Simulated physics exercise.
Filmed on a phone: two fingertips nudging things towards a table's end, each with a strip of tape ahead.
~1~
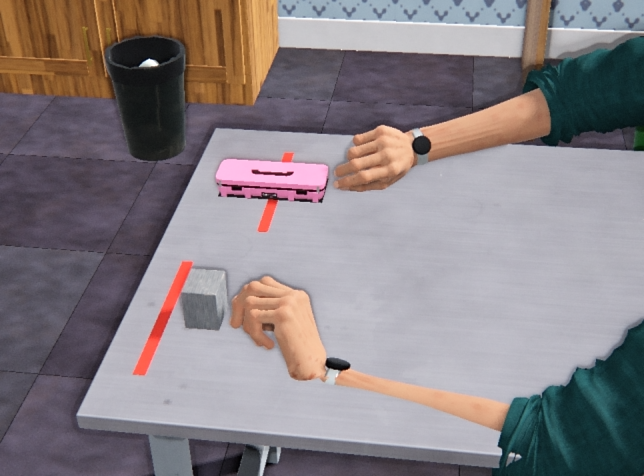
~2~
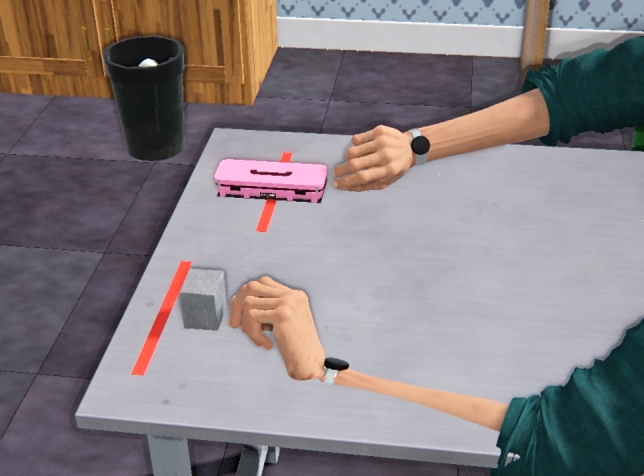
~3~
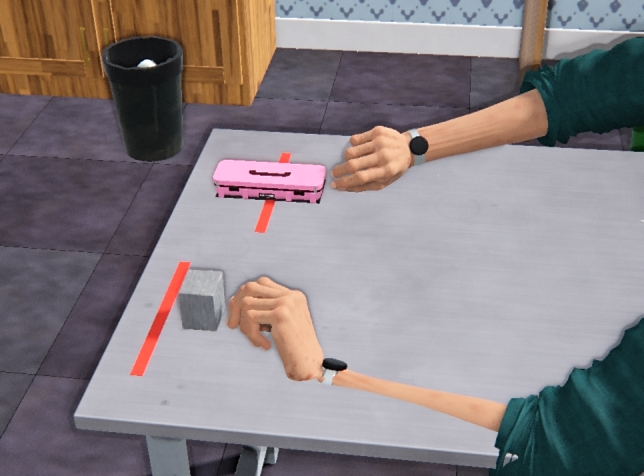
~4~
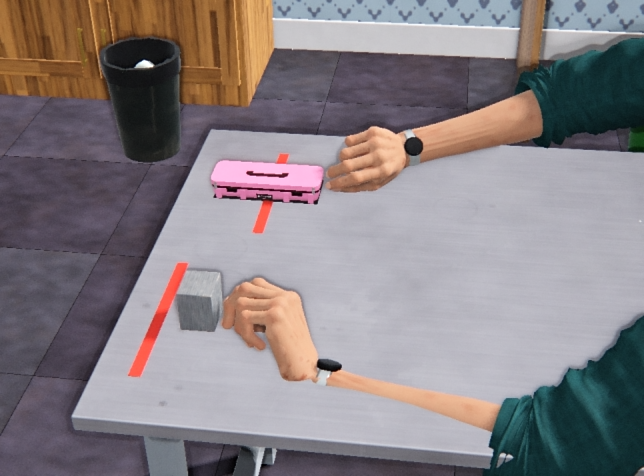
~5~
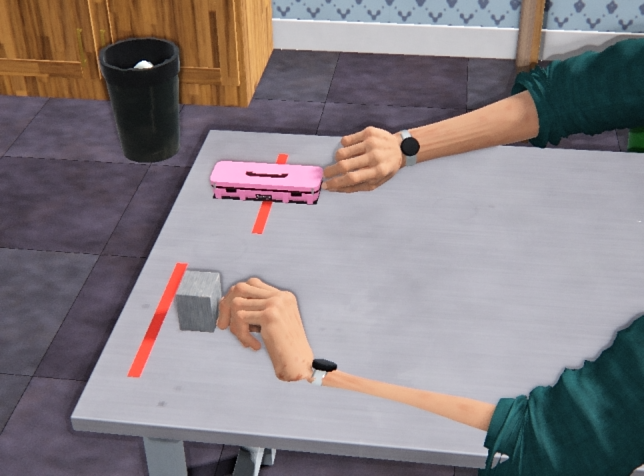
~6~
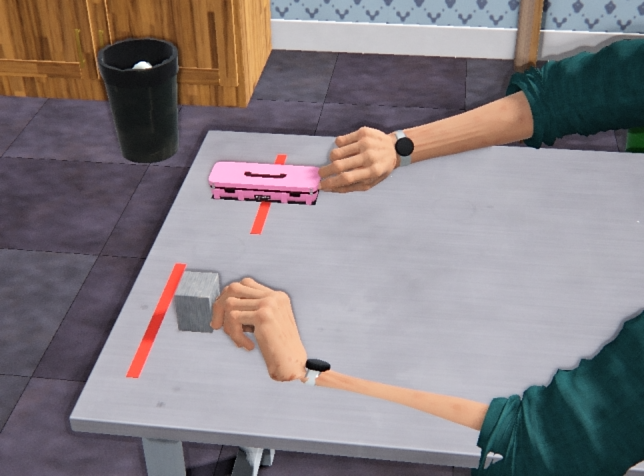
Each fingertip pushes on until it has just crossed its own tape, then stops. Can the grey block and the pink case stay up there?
Outcome: The grey block remains on top; the pink case remains on top.
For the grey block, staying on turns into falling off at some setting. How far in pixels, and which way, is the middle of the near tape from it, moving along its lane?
About 16 pixels left.
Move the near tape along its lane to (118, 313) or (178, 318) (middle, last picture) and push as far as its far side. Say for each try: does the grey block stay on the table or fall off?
In that order, it comes down; remains on top.
Then, 0.42 s after the last picture, grey block moved a little near (176, 300); pink case moved a little near (247, 182).
Then, 0.84 s after the last picture, grey block moved about its own width near (150, 298); pink case moved a little near (226, 181).
At rest, the grey block is still on the table, near (132, 297); the pink case is still on the table, near (211, 180).
